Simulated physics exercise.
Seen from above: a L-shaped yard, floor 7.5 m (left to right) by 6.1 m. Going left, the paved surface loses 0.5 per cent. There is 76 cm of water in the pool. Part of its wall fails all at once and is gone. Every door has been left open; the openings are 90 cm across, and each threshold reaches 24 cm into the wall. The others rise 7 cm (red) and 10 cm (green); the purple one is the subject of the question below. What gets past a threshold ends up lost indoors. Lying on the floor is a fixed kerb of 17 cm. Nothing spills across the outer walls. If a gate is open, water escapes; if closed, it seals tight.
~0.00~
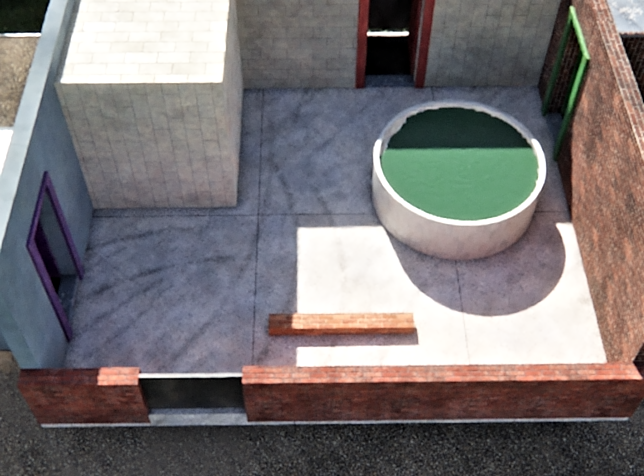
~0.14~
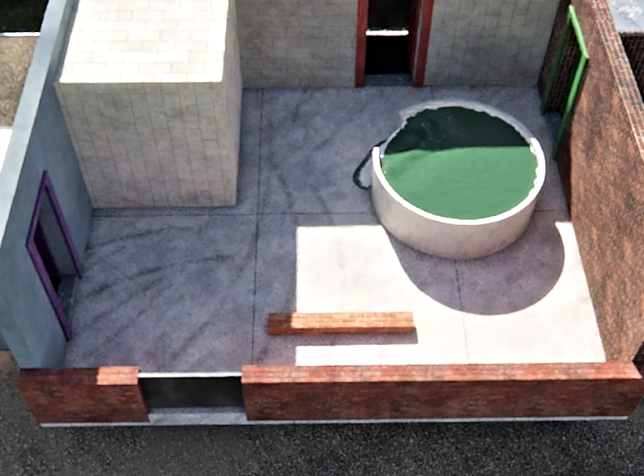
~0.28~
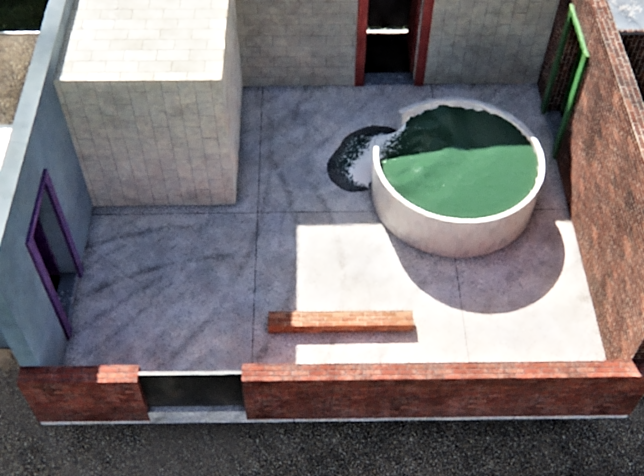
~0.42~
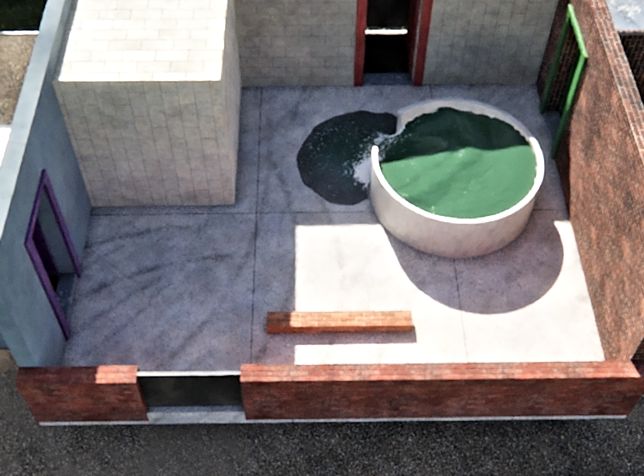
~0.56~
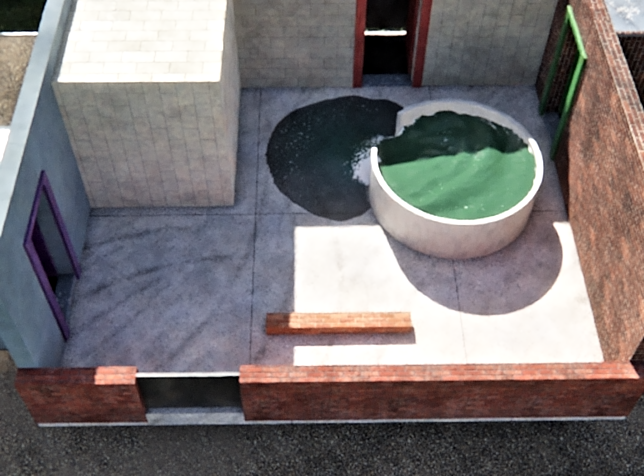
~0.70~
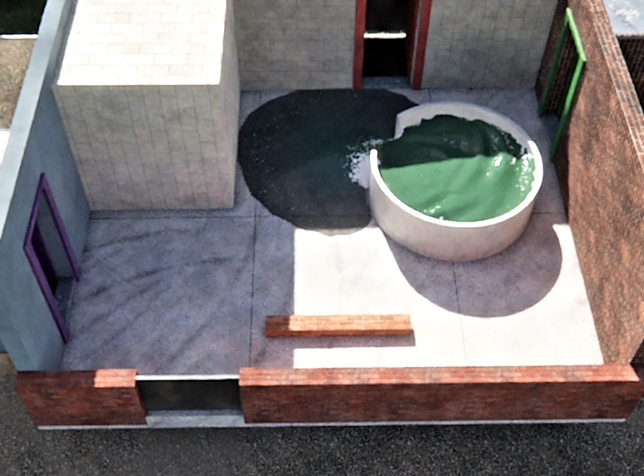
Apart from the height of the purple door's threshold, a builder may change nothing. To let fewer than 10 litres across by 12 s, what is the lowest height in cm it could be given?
The lowest such height is close to 6 cm.
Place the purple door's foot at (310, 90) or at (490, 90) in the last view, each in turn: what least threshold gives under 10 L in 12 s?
About 33 and 11.0 cm.
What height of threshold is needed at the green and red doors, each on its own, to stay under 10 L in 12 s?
Roughly 13.0 cm for the green door and roughly 15 cm for the red door.
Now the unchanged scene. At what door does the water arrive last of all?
Green.
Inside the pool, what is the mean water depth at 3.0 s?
Around 41 centimetres.
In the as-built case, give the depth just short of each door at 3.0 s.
Door by door in cm - red 14, purple 0, green 0.
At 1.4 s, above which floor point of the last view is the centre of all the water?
Around (412, 183).
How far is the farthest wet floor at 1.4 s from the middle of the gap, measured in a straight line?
3.2 metres.
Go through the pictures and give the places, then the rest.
The first picture shows the pool at (459, 162) is whole and still, 76 cm deep; the purple door at (59, 265) is dry.
In the second picture, the gap is at (384, 154), the front 0.3 m out at (358, 175); the back of the pool holds 76 cm.
In the third picture, water pours out at (384, 155) and has run 0.8 m, to (349, 139); about 10 cm deep outside, 76 cm at the back.
In the fourth picture, the gap is at (383, 156), the front 1.3 m out at (316, 132); the back of the pool holds 76 cm.
In the fifth picture, the front is at (287, 121), 1.9 m from the gap at (382, 157); 4.0 m2 of floor is wet, 76 cm left at the back.
In the sixth picture, the front is at (255, 114), 2.5 m from the gap at (382, 158); 6.0 m2 of floor is wet, 71 cm left at the back; the purple door at (55, 267), 5.3 m from the gap, is still 3.4 m from the nearest water.
After 1.4 s water covers 20 % of the floor, deepest (54 cm) near (246, 96); it has not reached the purple door.
After 3.0 s water covers 40 % of the floor, deepest (34 cm) near (318, 131); it has not reached the purple door.
After 12.0 s water covers 95 % of the floor, deepest (15 cm) near (283, 398); 8 cm at the purple door, 0 litres in over its 14 cm threshold.
At the purple door as built, the water arrived by 3.2 s and peaked near 9 cm at 6.0 s.
With a threshold of 5.5 cm, 14 litres would have come in within the 12 s; with 6.5 cm, 7 litres. So under 10 litres takes about 6 cm.
